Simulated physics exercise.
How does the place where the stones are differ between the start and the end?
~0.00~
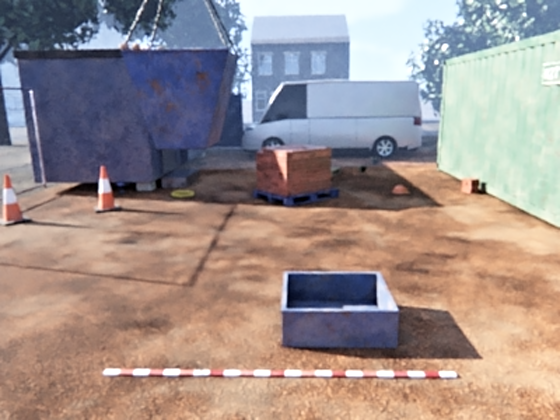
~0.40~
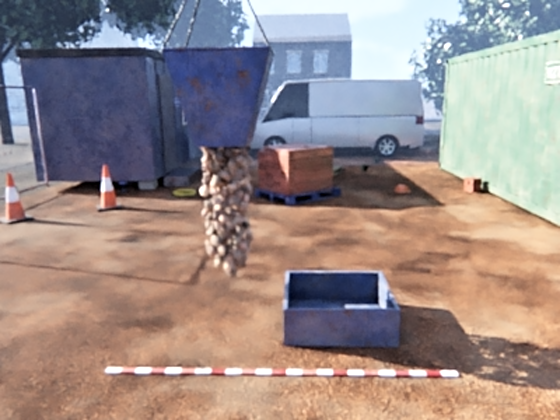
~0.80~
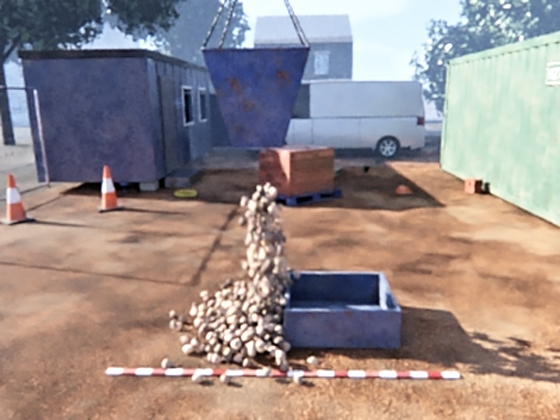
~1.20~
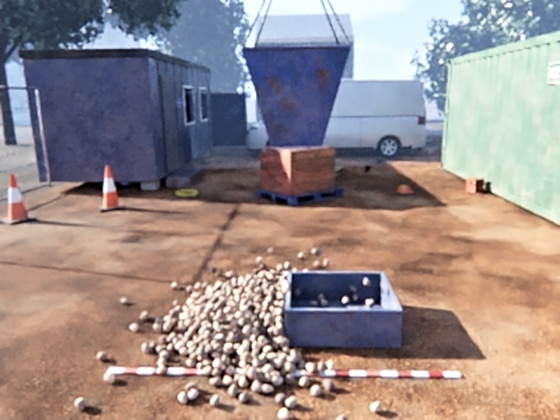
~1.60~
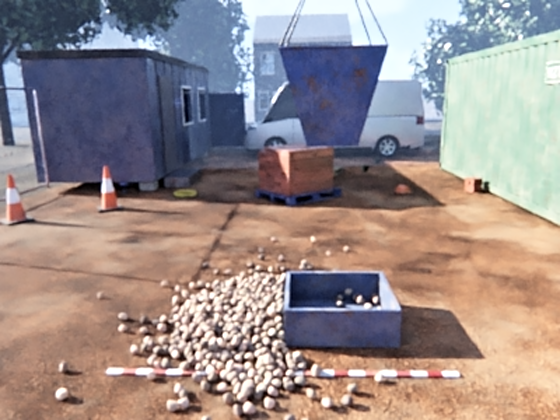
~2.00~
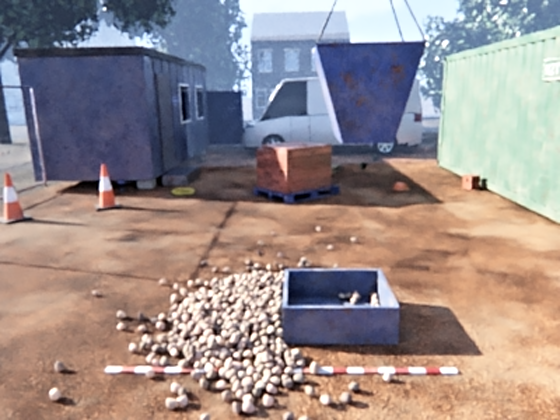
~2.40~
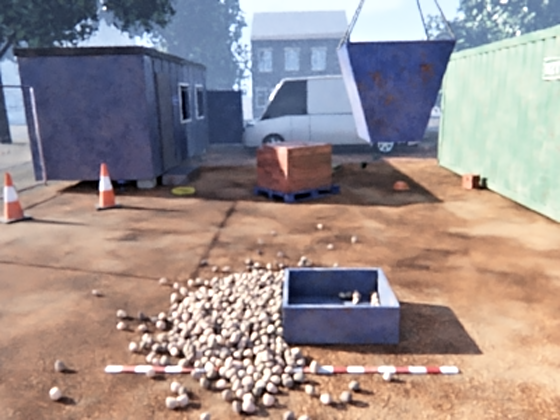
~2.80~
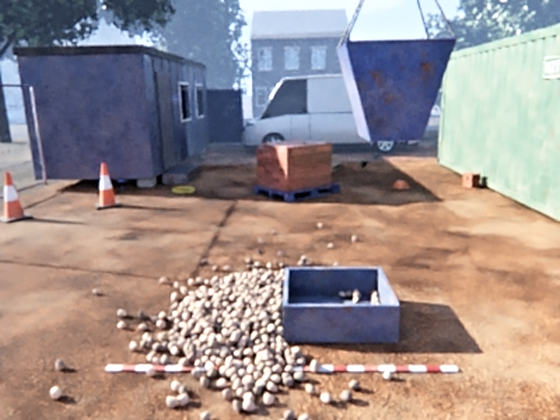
At the start the stones are up inside the hanging blue skip. By the end most lie in a heap on the ground to the left of the bin, with a few in the bin and some scattered around it.
On a dirt yard, a blue skip travelling right drops pale stones, most heaping left of the bin, a few inside.
